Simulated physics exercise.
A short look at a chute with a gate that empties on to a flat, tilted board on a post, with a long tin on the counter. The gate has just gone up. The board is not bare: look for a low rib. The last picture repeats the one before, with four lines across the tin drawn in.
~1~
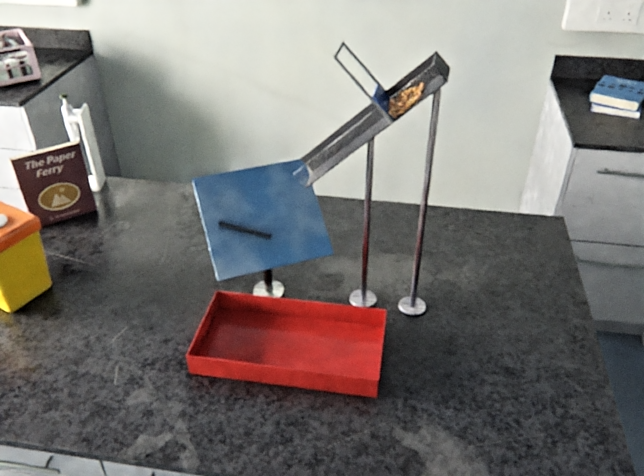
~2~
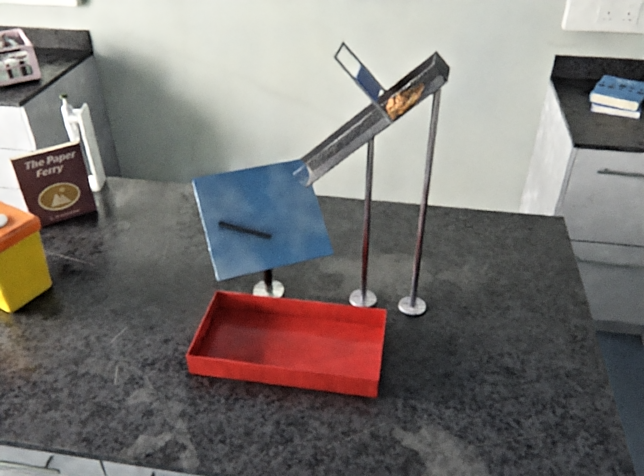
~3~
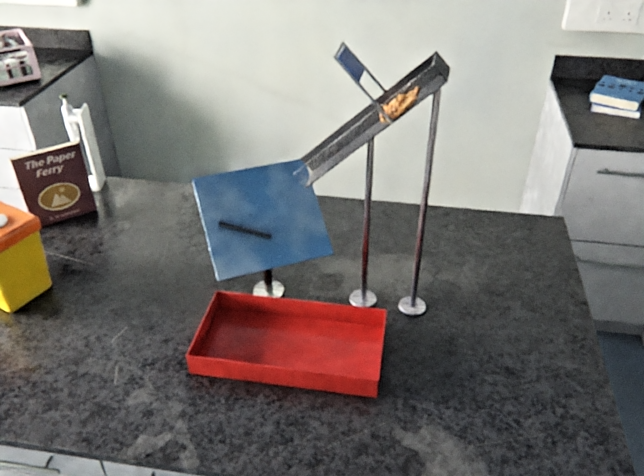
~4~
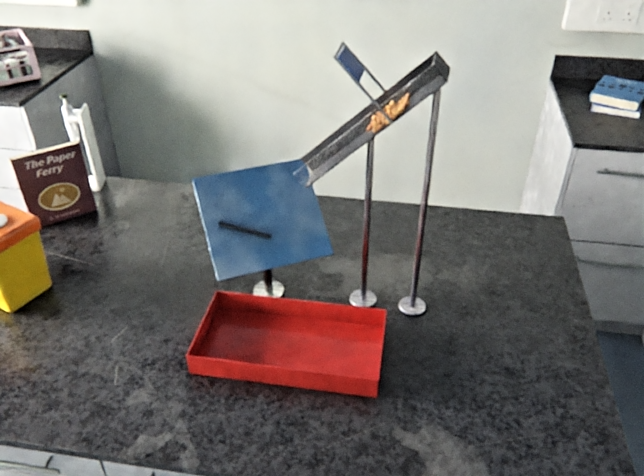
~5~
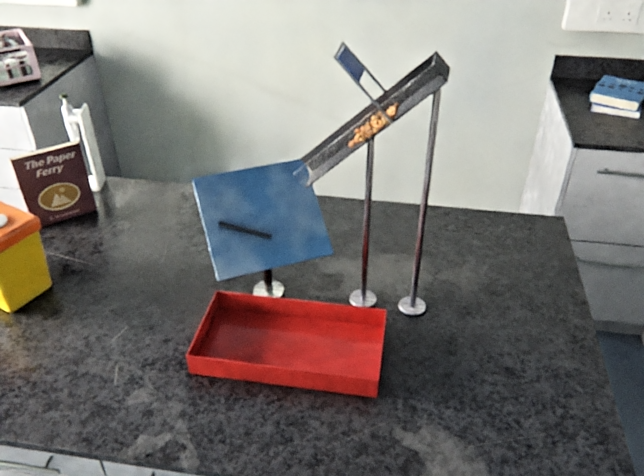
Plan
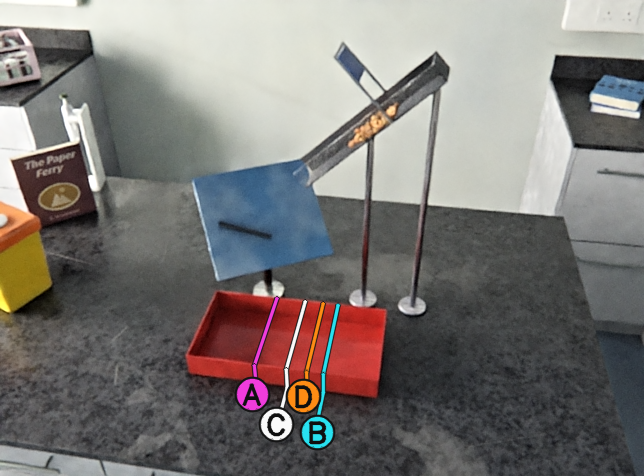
On a dark, mottled stone counter in a room with pale walls, seen from slightly above by a still camera, a metal chute on two thin posts slopes down to the left. Below it are a tilted blue board with a short dark rib and an empty red tray, with a maroon book and a yellow-and-orange box at left. Golden-brown pieces slide a short way down the chute from beneath the raised gate, spreading out slightly.
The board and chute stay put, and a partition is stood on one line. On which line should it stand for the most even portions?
It is C.
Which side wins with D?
More lands on the left.
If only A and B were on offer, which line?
That is line A.
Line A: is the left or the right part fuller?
The right side.
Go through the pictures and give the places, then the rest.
Load behind the gate at (404, 103), roasted chickpeas; lip of the chute at (310, 180), sloping fairly steeply, in the first frame.
Middle of the board at (263, 216), tilted fairly steeply; middle of its low edge at (278, 267); of its high edge at (250, 168), in the second frame.
Front corners of the tin at (187, 356) and (378, 380), empty; front of the load at (386, 119), in the third frame.
Middle of the load at (390, 114); its front at (370, 128), about a quarter of the way to the lip; rib from (219, 222) to (272, 236), in the fourth frame.
Middle of the load at (377, 124); its front at (351, 144), about half of the way to the lip, in the fifth frame.
On the marked copy, line A crosses the front rim at (254, 364); line B crosses the front rim at (323, 373); line C crosses the front rim at (286, 368); line D crosses the front rim at (306, 371).
With A, of what is caught, a small part on the left of the divider, most on the right.
With B, of what is caught, nearly all on the left of the divider, a stray few on the right.
With C, of what is caught, about half on the left of the divider, about half on the right.
With D, of what is caught, nearly all on the left of the divider, a small part on the right.
